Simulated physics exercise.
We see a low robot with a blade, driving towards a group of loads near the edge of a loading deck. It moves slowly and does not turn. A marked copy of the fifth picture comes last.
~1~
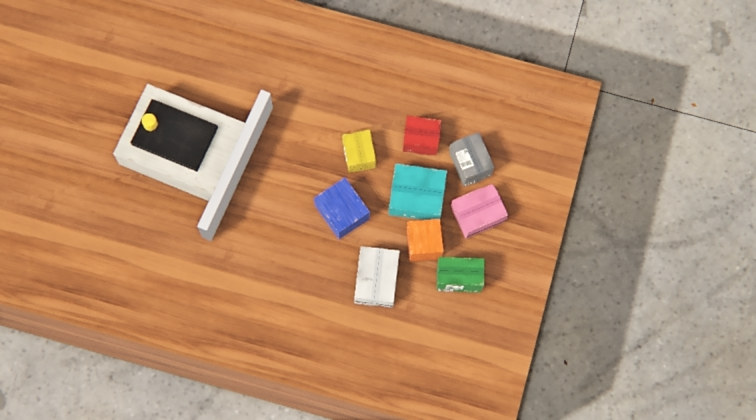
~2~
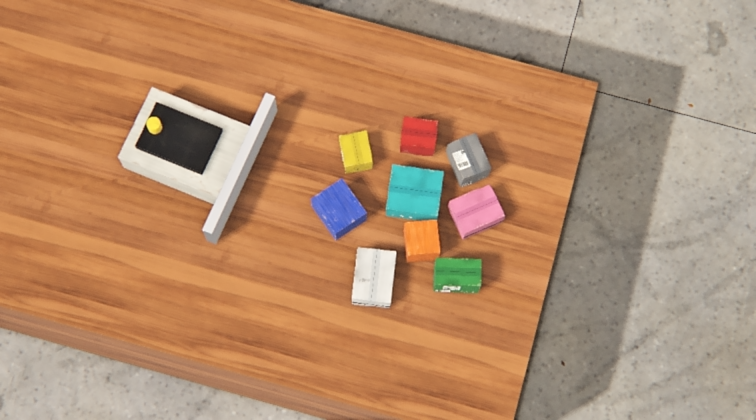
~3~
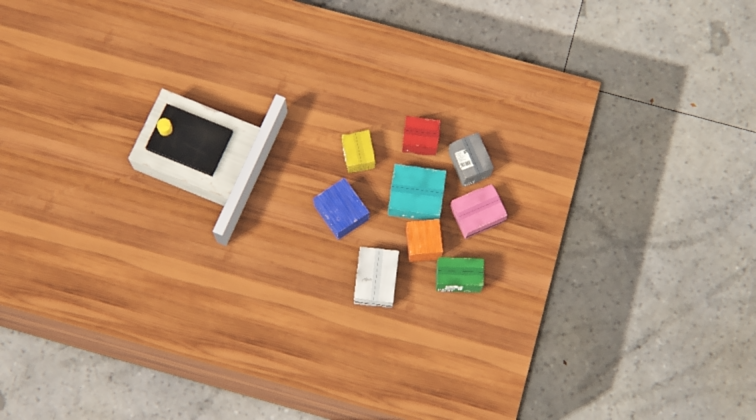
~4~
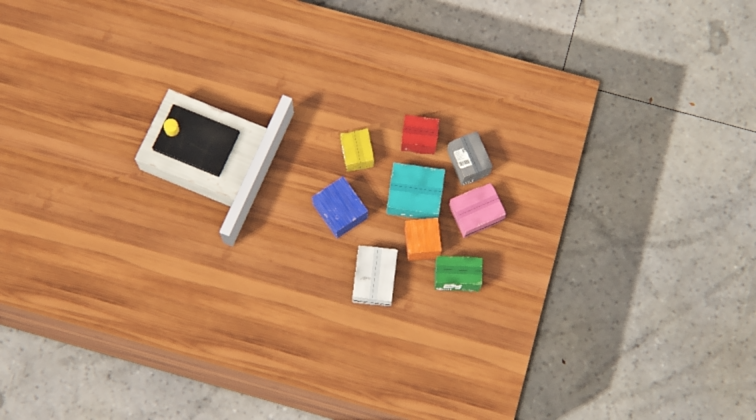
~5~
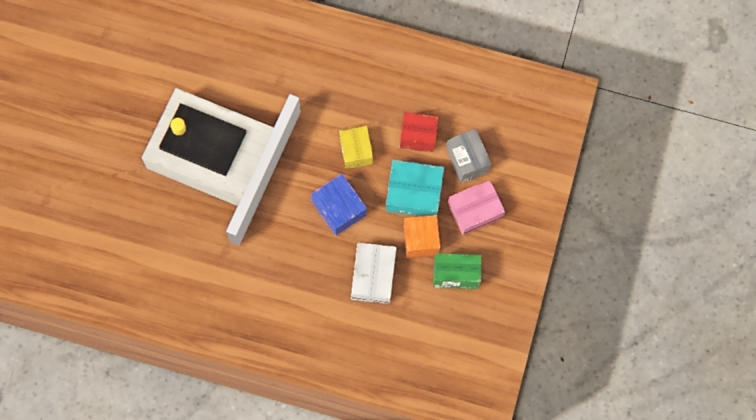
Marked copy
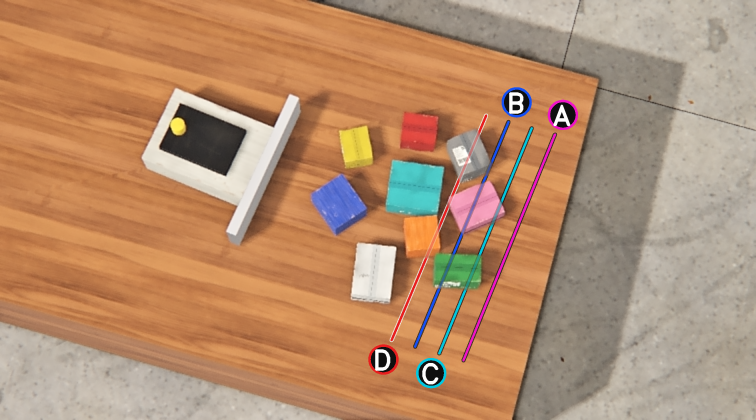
We see a low white robot with a wide front blade on a wooden deck, creeping slowly to the right without turning, toward a cluster of nine colored boxes and crates, which stay in place with a gap still remaining.
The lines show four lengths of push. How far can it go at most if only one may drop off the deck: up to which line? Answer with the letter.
Stop at C.
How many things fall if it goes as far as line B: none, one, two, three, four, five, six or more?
In all, one.
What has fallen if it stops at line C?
The pink box.
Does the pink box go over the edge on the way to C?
By then, yes.
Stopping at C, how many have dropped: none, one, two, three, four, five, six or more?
One.
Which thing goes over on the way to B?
It is the pink box.
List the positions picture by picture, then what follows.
The first frame shows white box (377, 277); green parcel (460, 275); red box (422, 137).
The second frame shows robot (184, 140); blue crate (339, 209).
The third frame shows robot (195, 142); pink box (479, 211).
The fourth frame shows robot (201, 142); orange crate (423, 239).
The fifth frame shows robot (208, 141); white box (374, 274); green parcel (457, 271); red box (419, 133).
On the copy, A at (510, 245); B at (463, 232); C at (487, 238); D at (440, 226).
On C. First, robot (288, 163); yellow parcel (380, 161); blue crate (371, 216).
Then, robot (369, 186); pink box (546, 221); orange crate (487, 256).
Finally, robot (430, 203); pink box over the edge; orange crate (543, 274); one fallen.
By contrast, A drops four; B is within the limit but short; D is within the limit but short.
